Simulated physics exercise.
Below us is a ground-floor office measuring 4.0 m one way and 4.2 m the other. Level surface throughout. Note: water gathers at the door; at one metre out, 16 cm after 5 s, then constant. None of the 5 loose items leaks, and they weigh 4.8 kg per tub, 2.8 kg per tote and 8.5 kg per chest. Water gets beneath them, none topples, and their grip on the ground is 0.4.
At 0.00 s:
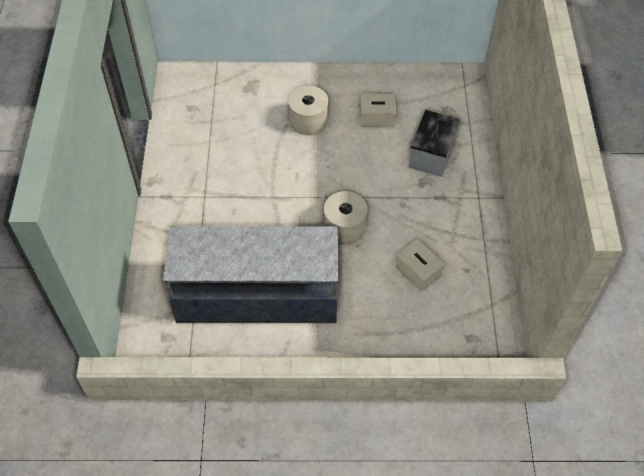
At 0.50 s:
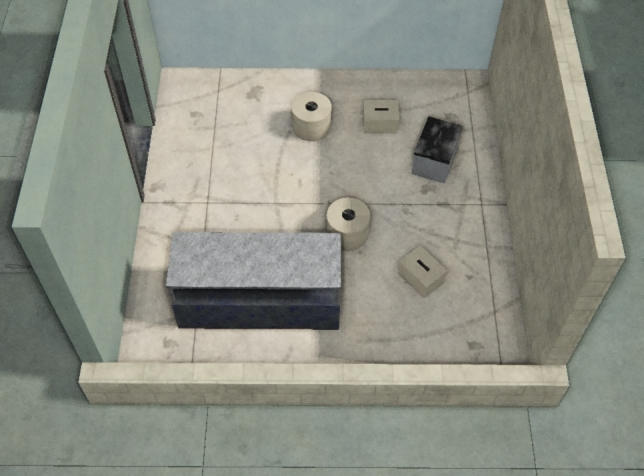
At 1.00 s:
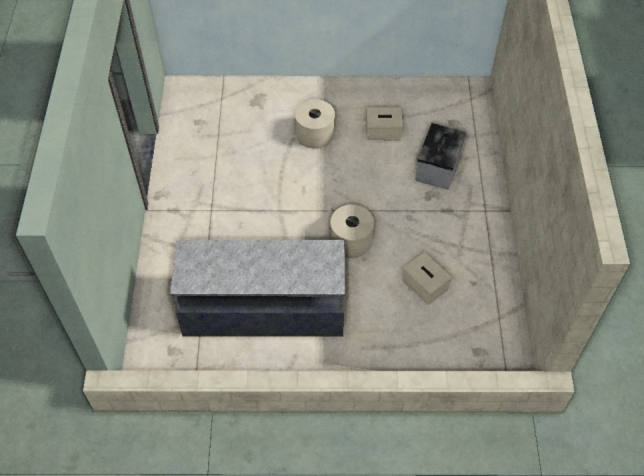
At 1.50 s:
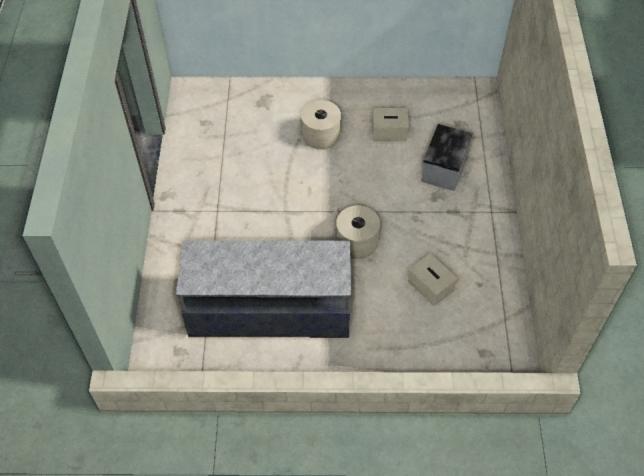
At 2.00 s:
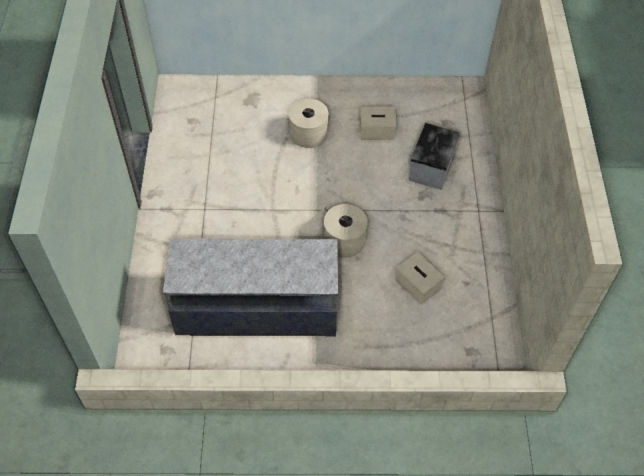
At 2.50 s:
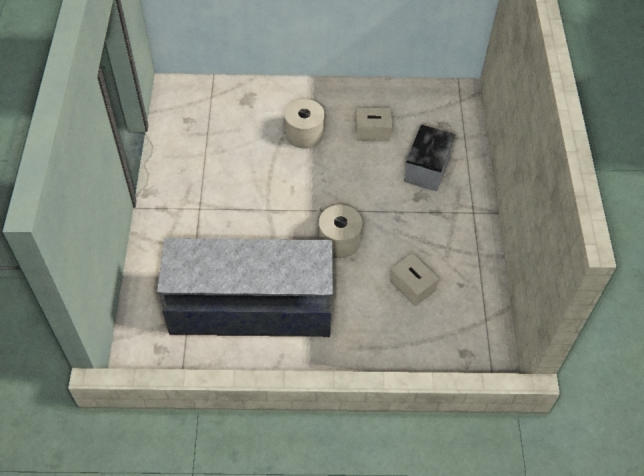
Nothing moving inside a roofless room holding a long grey-topped counter, round and square beige containers and a dark-topped box.
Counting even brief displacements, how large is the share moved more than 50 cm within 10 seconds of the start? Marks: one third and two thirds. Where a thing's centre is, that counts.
It's going to be two in three or more, I reckon.
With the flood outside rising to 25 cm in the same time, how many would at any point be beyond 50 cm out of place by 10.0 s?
So the tally would be 5.
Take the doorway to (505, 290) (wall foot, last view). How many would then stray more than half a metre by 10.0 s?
In that case the number is 2.
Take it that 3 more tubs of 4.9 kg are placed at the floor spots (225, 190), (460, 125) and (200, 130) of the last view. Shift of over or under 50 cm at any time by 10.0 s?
In order: Above the mark, below the mark, above the mark.
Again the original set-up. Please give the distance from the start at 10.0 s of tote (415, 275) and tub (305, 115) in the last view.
In that order: 80 cm, 140 cm.
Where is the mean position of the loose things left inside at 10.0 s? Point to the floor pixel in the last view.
The centre is close to (459, 199).
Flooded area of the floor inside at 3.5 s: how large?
The covered patch comes to about 1.0 m2.
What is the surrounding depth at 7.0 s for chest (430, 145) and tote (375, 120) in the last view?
I'd put it at 3 cm and 2 cm respectively.
After 3.5 s 0 of 5 are over 50 cm from their spots; 0 afloat.
After 4.5 s 0 of 5 are over 50 cm from their spots; 0 afloat.
After 7.0 s 1 of 5 are over 50 cm from their spots; 0 afloat.
After 10.0 s 4 of 5 are over 50 cm from their spots, and 4 have been at some point; 5 afloat.
